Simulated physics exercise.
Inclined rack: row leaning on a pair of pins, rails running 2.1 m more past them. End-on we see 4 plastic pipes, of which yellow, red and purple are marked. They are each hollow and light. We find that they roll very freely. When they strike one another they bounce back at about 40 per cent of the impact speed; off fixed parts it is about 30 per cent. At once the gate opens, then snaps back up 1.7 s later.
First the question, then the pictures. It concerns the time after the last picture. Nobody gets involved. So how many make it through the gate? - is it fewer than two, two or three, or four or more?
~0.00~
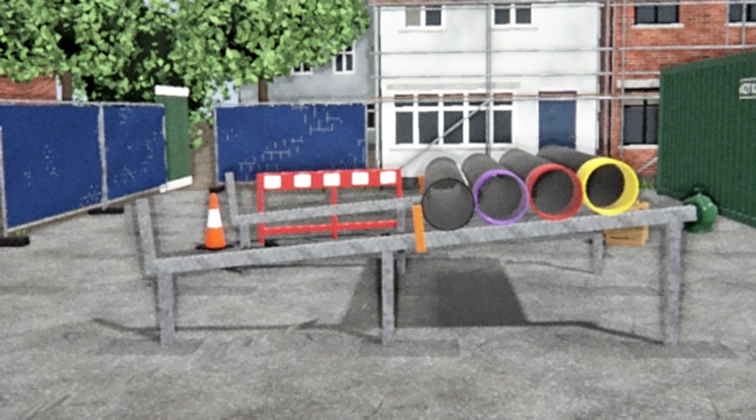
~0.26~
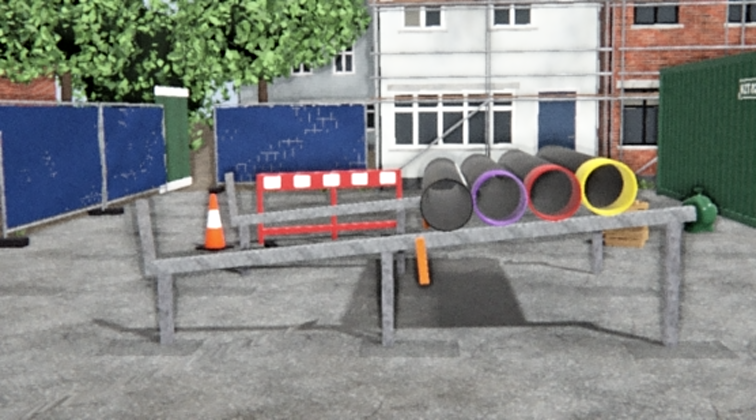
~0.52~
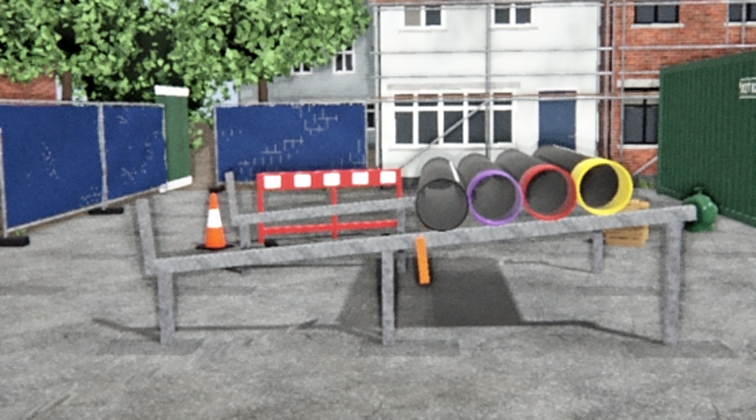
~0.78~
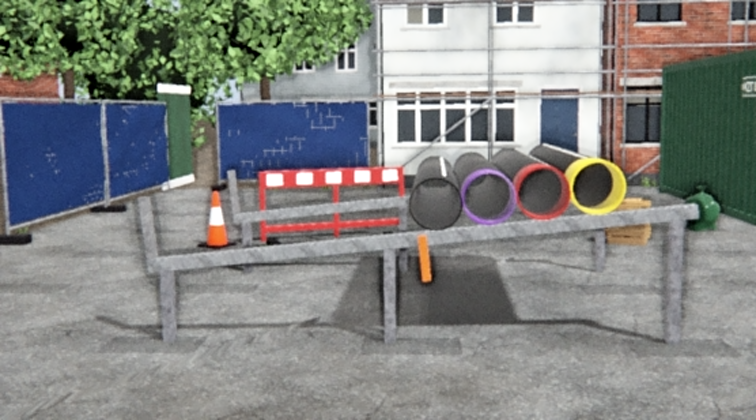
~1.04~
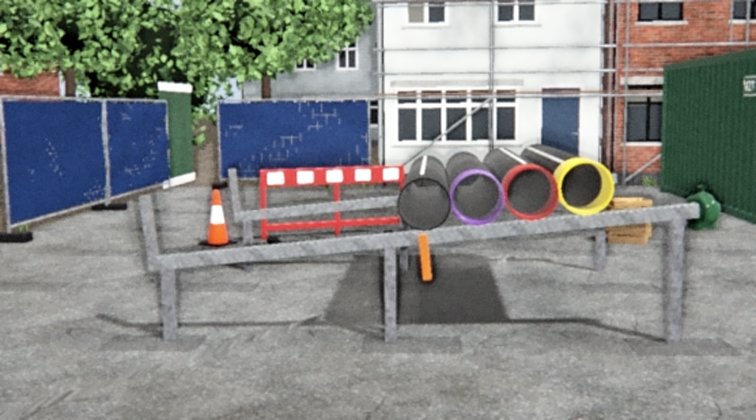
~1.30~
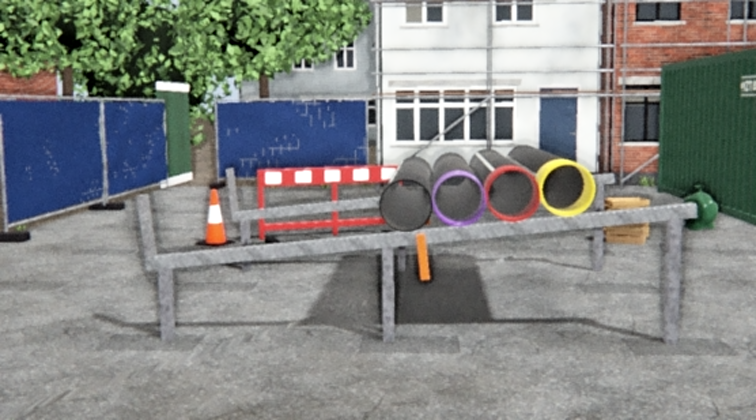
It comes to two or three of them.
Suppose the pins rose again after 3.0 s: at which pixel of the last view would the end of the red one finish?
I'd put it somewhere around (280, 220).
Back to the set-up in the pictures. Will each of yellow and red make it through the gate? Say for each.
As for those two, yellow stays put while red stays put.
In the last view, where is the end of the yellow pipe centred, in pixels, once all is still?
My best guess is somewhere around (503, 196).
After 1.5 s, yellow is on the rails, 100 cm above the pins, rolling left; red is on the rails, 60 cm above the pins, rolling left; purple is on the rails, 20 cm above the pins, rolling left; 1 below the pins.
After 1.6 s, yellow is on the rails, 95 cm above the pins, rolling left; red is on the rails, 55 cm above the pins, rolling left; purple is on the rails, 15 cm above the pins, rolling left; 1 below the pins.
After 1.8 s, yellow is on the rails, 80 cm above the pins, rolling left; red is on the rails, 40 cm above the pins, rolling left; purple is on the rails, 5 cm above the pins, rolling left; 1 below the pins.
After 2.0 s, yellow is on the rails, 65 cm above the pins, rolling left; red is on the rails, 25 cm above the pins, rolling left; purple is in the air, 15 cm below the pins, rolling left; 2 below the pins.
At rest (4.2 s), yellow is on the rails, 65 cm above the pins; red is on the rails, 25 cm above the pins; purple is on the rails, 150 cm below the pins; 2 below the pins.
